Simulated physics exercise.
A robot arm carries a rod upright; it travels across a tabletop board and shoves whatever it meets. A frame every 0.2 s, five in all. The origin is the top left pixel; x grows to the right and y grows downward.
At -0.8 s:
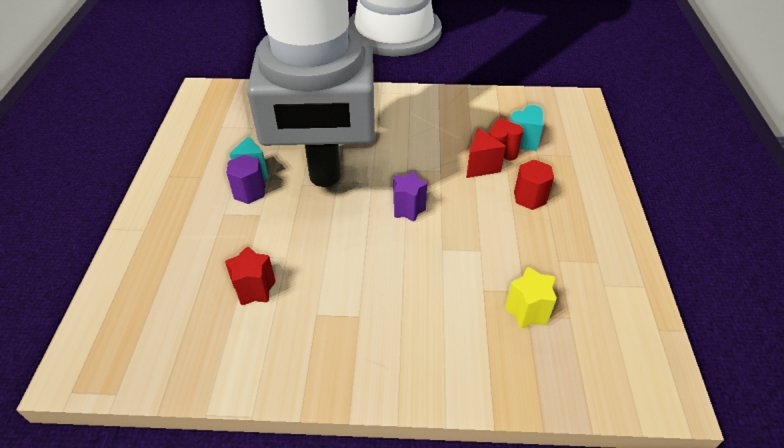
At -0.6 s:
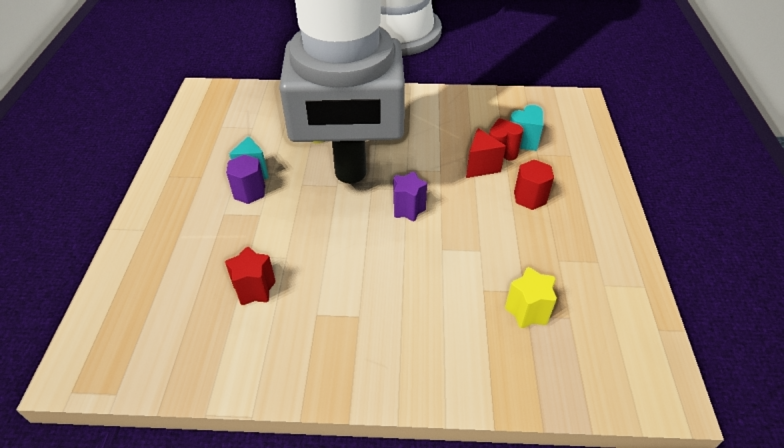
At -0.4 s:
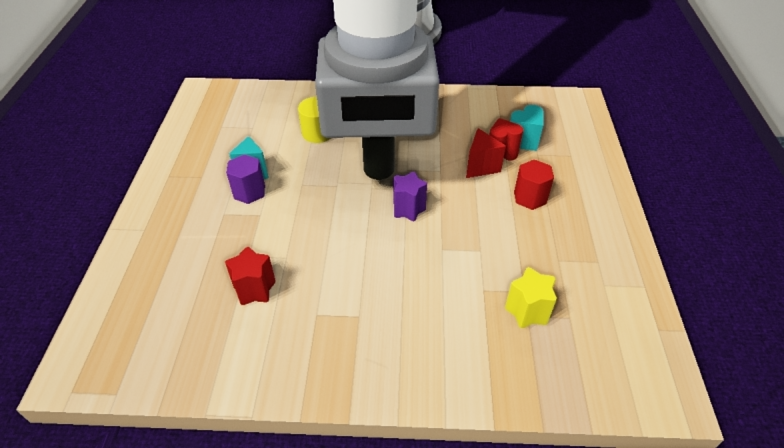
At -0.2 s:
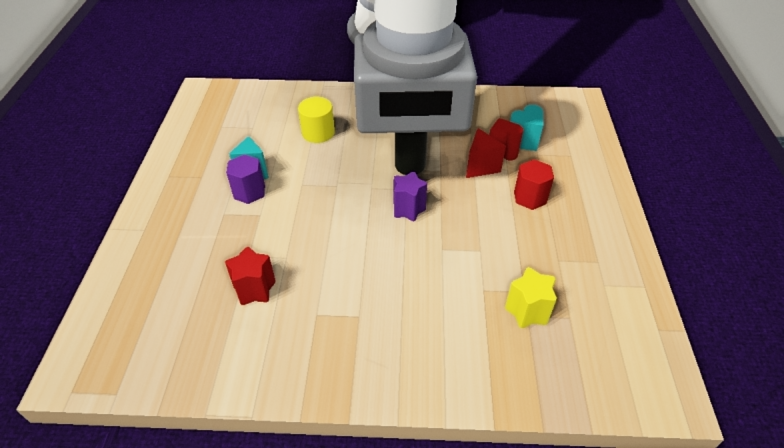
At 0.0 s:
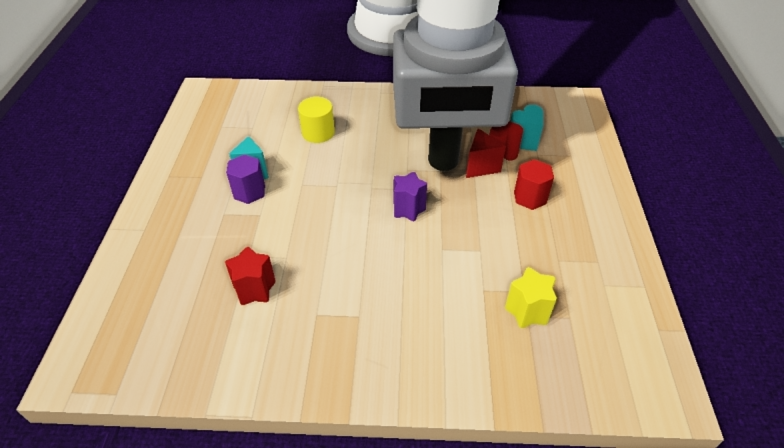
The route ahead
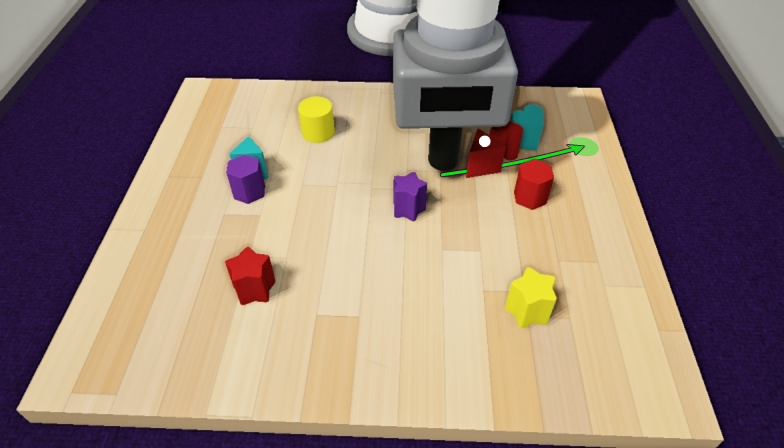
A grey and white robot arm with a black rod slides steadily rightward across the far part of a pale wooden board on a dark purple floor, seen from a fixed, raised view in front. Around it sit a turquoise block and purple block at left, a purple star in the middle, red and turquoise blocks at right, and red and yellow stars nearer. As the arm passes behind the purple star towards the red blocks, it uncovers a yellow cylinder, while the blocks stay still.
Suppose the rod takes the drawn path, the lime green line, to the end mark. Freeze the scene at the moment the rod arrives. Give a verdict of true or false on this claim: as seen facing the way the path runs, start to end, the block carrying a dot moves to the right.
That statement is accurate.
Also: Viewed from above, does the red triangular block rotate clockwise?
The answer is yes.
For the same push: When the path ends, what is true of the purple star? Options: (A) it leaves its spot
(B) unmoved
Option B.
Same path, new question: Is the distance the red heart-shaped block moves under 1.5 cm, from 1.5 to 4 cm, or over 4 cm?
It moves more than 4 cm.
The line goes from (442, 175) via (516, 163), ending at (584, 147); the dot is on the red triangular block.
One third of the way, rod at (495, 155); red triangular block at (524, 141), turned 20° anticlockwise; red heart-shaped block at (522, 122), turned 60° anticlockwise; turquoise heart-shaped block at (535, 106), turned 25° clockwise.
Two thirds of the way, rod at (543, 145); red triangular block at (571, 142), turned 30° clockwise; red heart-shaped block at (553, 114), turned 115° anticlockwise; turquoise heart-shaped block at (543, 97), turned 15° anticlockwise.
At the end, rod at (588, 134); purple star unmoved; red triangular block at (582, 142), turned 50° clockwise; red heart-shaped block at (568, 107), turned 140° anticlockwise; turquoise heart-shaped block at (546, 93), turned 40° anticlockwise; red six-sided block unmoved.
